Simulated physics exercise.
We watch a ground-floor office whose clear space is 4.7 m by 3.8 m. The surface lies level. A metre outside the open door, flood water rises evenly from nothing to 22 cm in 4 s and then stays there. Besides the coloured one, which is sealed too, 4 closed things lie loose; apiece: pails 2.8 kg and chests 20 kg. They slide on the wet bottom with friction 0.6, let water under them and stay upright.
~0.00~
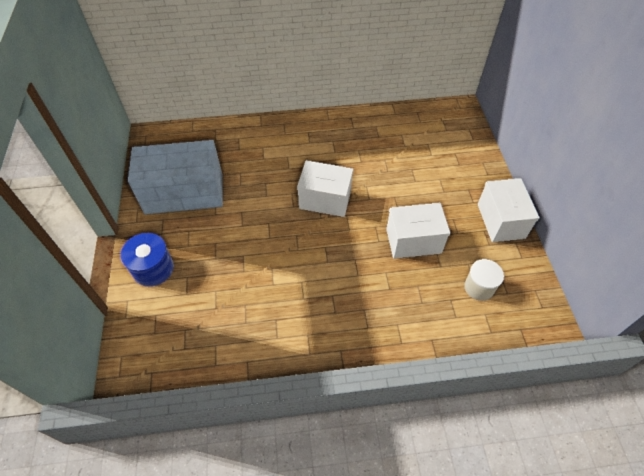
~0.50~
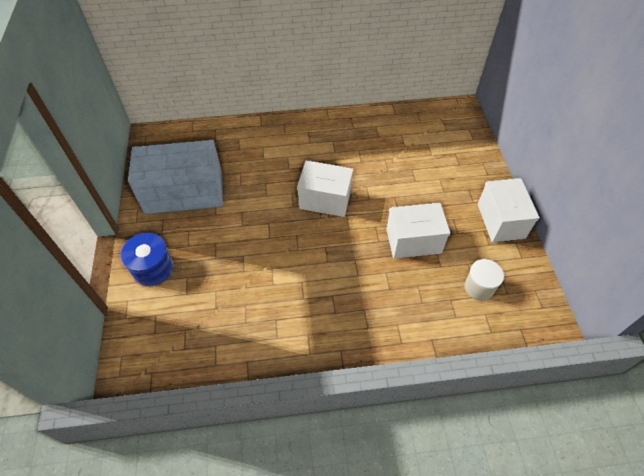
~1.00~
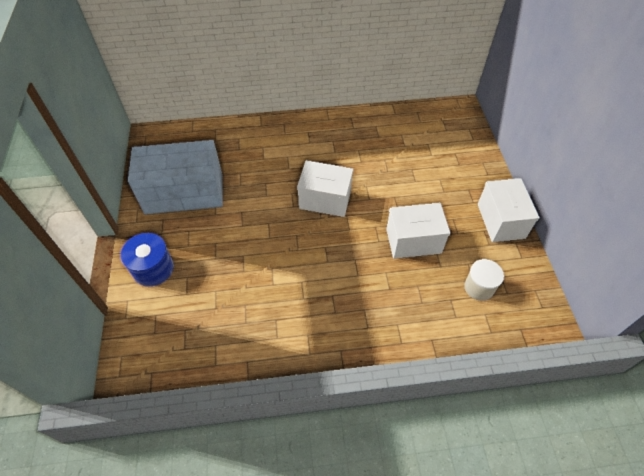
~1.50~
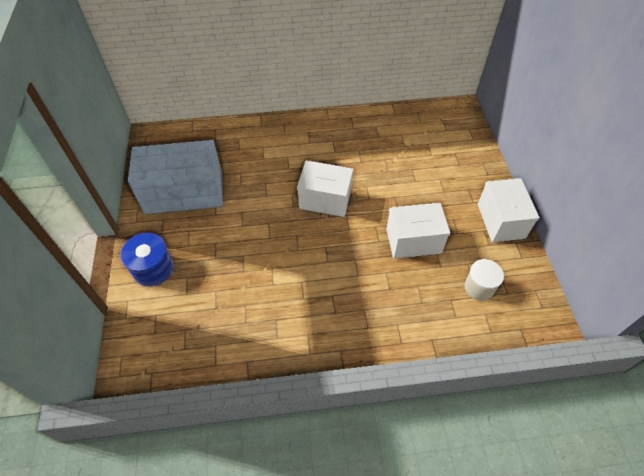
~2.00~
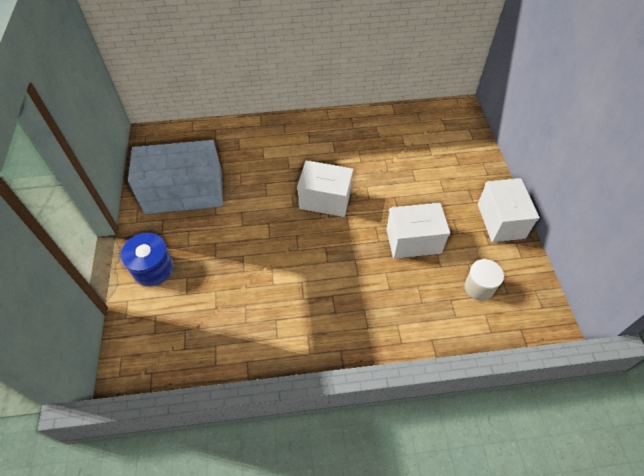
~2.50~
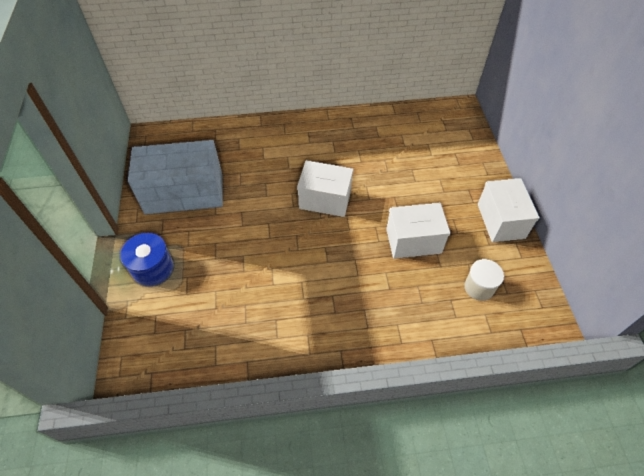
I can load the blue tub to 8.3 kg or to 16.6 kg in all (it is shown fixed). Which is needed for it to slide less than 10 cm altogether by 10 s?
I expect that neither load is enough.
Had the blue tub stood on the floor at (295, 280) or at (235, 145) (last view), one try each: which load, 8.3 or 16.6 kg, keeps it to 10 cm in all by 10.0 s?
In that order: Only the larger holds; either load holds.
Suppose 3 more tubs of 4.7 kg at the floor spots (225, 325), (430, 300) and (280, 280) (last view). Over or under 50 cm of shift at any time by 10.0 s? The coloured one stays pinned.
In that order: Over, past it, over.
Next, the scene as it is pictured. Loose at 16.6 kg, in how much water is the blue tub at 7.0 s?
About 6 cm.
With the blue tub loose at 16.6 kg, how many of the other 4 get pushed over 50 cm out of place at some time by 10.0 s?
I count 1.
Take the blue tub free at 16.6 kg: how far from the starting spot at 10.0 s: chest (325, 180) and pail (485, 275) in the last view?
In that order: 0 cm, 100 cm.
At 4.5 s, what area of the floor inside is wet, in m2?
Roughly 5.5 m2.
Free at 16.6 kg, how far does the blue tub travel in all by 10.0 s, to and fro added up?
Some 120 cm in all.
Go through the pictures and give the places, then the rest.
The first frame shows the blue tub at (143, 251) rests on the ground; 0.0 m2 under water; 0 of 5 have shifted.
The second frame shows the blue tub at (143, 251) rests on the ground; 0.0 m2 under water; 0 of 5 have shifted.
The third frame shows the blue tub at (143, 251) rests on the ground; 0.0 m2 under water; 0 of 5 have shifted.
The fourth frame shows the blue tub at (143, 251) rests on the ground; 0.0 m2 under water; 0 of 5 have shifted.
The fifth frame shows the blue tub at (143, 251) rests on the ground; 0.0 m2 under water; 0 of 5 have shifted.
The sixth frame shows the blue tub at (143, 251), on the bottom; 0.3 m2 under water; 0 of 5 have shifted.
After 3.5 s the blue tub would be 48 cm from its start with 8.3 kg and 7 cm from its start with 16.6 kg; 6 cm of water round it then.
After 4.5 s the blue tub would be 110 cm from its start with 8.3 kg and 36 cm from its start with 16.6 kg; 6 cm of water round it then.
After 7.0 s the blue tub would be 287 cm from its start with 8.3 kg and 85 cm from its start with 16.6 kg; 6 cm of water round it then.
After 10.0 s the blue tub would be 402 cm from its start with 8.3 kg and 118 cm from its start with 16.6 kg; 8 cm of water round it then.
